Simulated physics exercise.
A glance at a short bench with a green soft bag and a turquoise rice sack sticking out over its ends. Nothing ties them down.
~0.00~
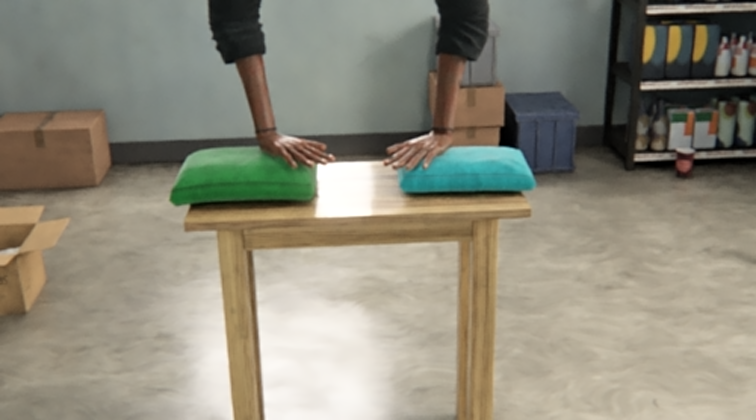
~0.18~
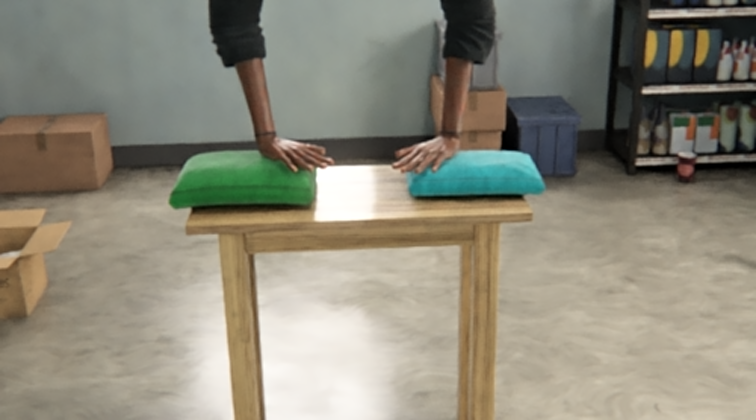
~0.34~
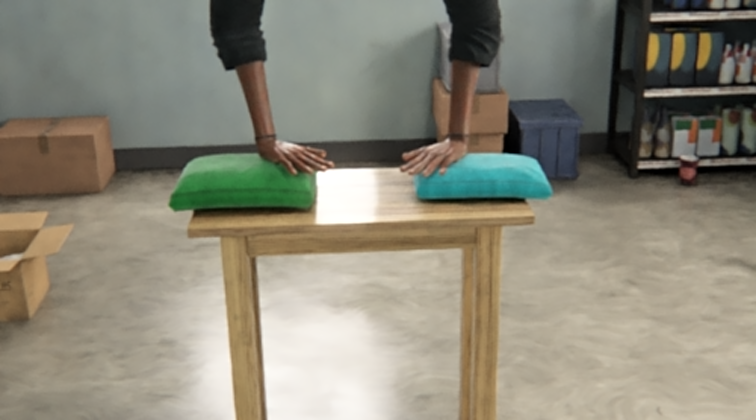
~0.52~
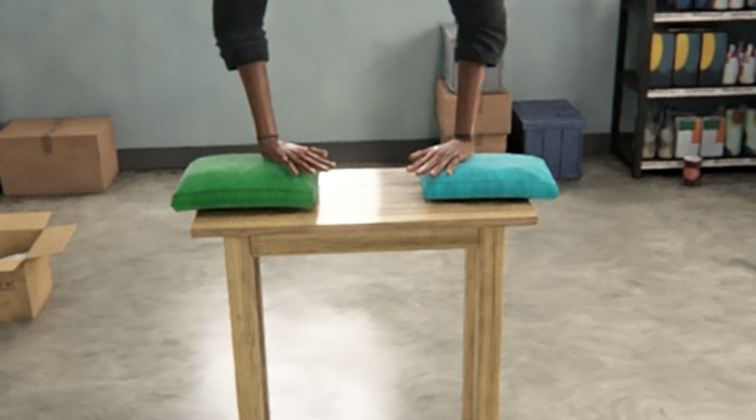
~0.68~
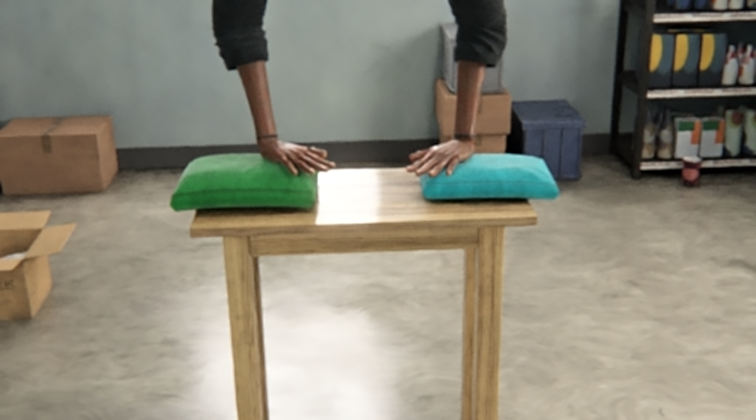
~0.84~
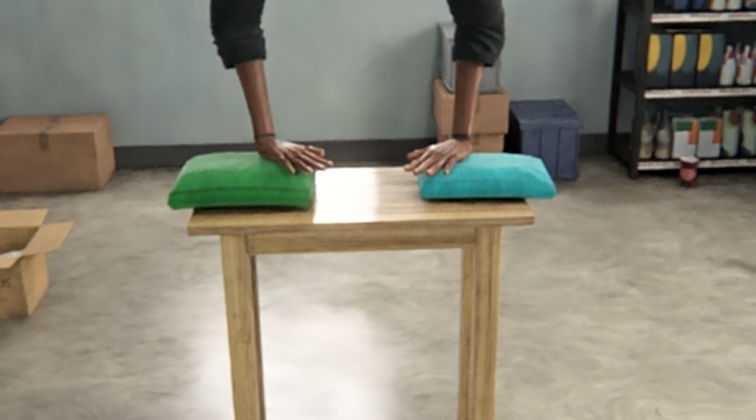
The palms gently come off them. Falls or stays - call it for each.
Call: Green soft bag stays; turquoise rice sack stays.
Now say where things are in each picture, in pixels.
The first frame shows soft bag tip (178, 189); rice sack tip (528, 177).
The second frame shows soft bag tip (177, 192); rice sack tip (538, 181).
The third frame shows soft bag tip (178, 194); rice sack tip (545, 186).
The fourth frame shows soft bag tip (180, 195); rice sack tip (552, 186).
The fifth frame shows soft bag tip (179, 195); rice sack tip (551, 186).
The sixth frame shows soft bag tip (176, 193), a small part past the edge; rice sack tip (549, 186), a small part past the edge.
After 1.10 s, soft bag lying still; rice sack lying still.
At rest, soft bag lying still; rice sack lying still. The green soft bag stays up there and the turquoise rice sack remains on top.
